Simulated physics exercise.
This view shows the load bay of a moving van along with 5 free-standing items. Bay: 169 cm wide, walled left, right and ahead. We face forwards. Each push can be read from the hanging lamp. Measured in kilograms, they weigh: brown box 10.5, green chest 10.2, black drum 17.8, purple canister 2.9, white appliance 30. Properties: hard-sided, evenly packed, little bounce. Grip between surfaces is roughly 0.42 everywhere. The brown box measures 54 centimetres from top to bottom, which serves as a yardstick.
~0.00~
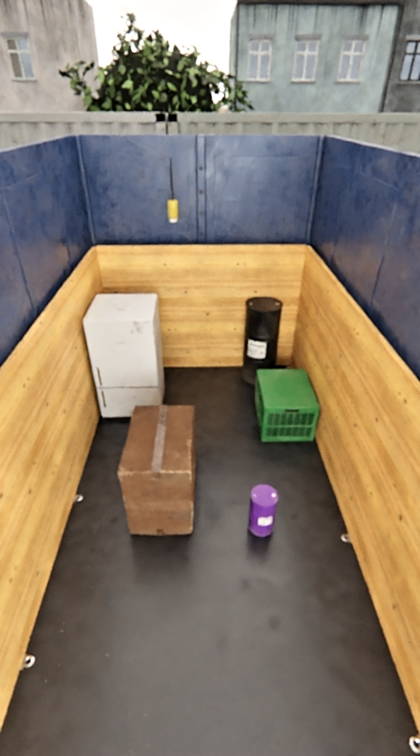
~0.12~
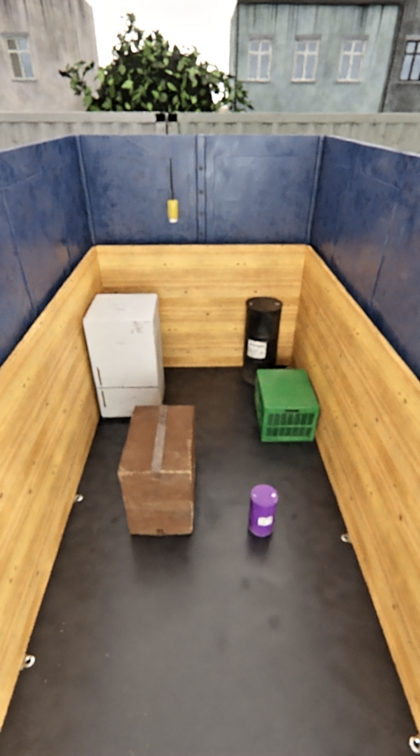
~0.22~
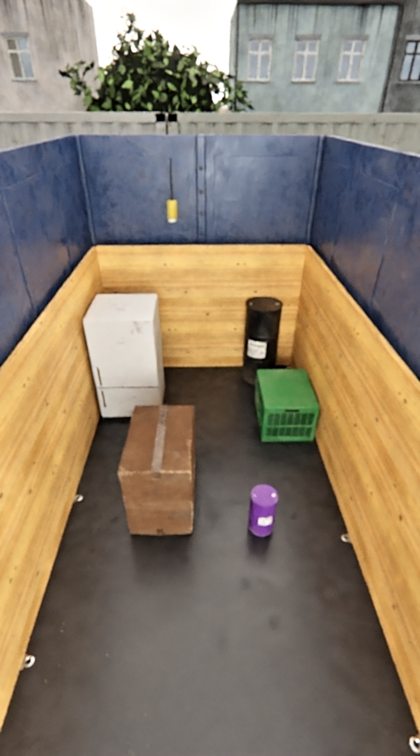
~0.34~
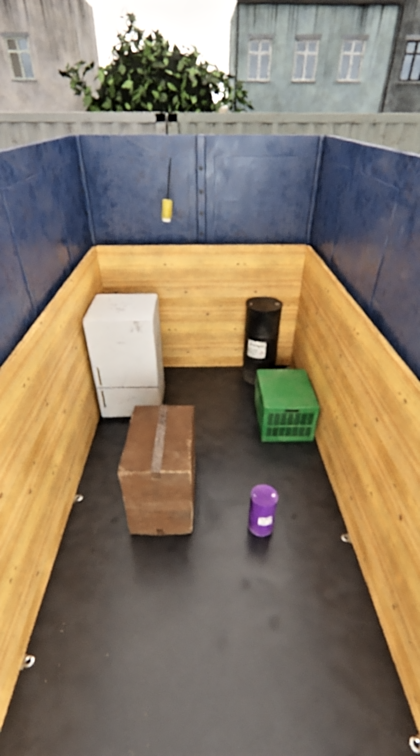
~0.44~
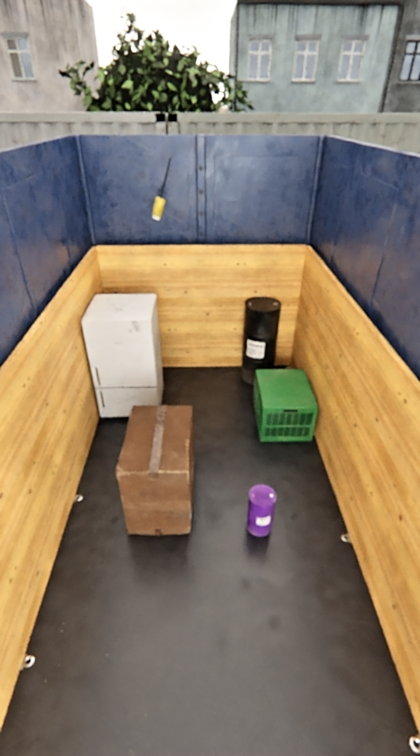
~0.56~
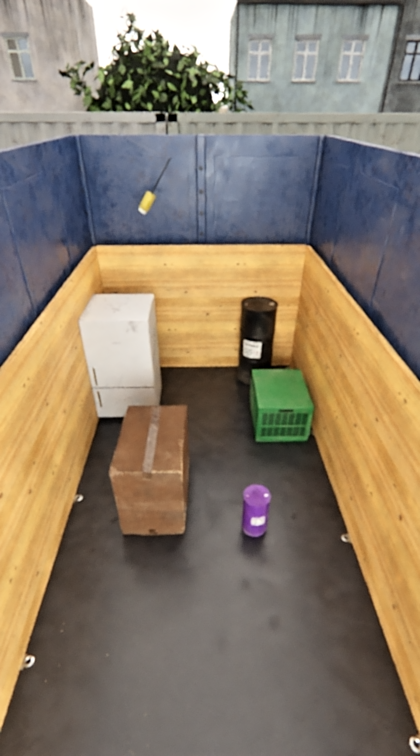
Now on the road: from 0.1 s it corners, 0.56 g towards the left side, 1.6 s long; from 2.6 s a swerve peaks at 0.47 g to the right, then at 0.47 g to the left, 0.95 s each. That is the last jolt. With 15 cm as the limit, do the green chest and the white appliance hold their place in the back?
My prediction: The green chest is relocated; the white appliance is not relocated.
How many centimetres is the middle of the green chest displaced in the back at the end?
It ends about 80 centimetres from where it started.
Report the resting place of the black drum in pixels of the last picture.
About (152, 362).
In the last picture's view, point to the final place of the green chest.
At about (181, 406).
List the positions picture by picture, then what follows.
No push; green chest (284, 404); white appliance (130, 358), in the first frame.
Load feels 0.04 g left; purple canister (263, 511); brown box (163, 468), in the second frame.
Load feels 0.27 g left; black drum (261, 342); purple canister (263, 511), in the third frame.
Load feels 0.54 g left; brown box (163, 468); black drum (261, 342), in the fourth frame.
Load feels 0.56 g left; purple canister (261, 511); brown box (161, 468), in the fifth frame.
Load feels 0.56 g left; green chest (279, 404) 4 cm from its spot; white appliance (126, 358) 3 cm from its spot, in the sixth frame.
By 0.96 s, load feels 0.56 g left; green chest 29 cm from its spot near (247, 404); white appliance 3 cm from its spot near (126, 358); purple canister 29 cm from its spot.
By 1.26 s, load feels 0.56 g left; green chest 63 cm from its spot near (204, 405); white appliance 3 cm from its spot near (126, 358); black drum tilted 13°.
When it is over (5.0 s), lying over in the back, black drum; not toppled but over 15 cm from the start, brown box, green chest and purple canister; the last one within 15 cm of the start. In the last view, green chest near (181, 406), white appliance near (126, 358).
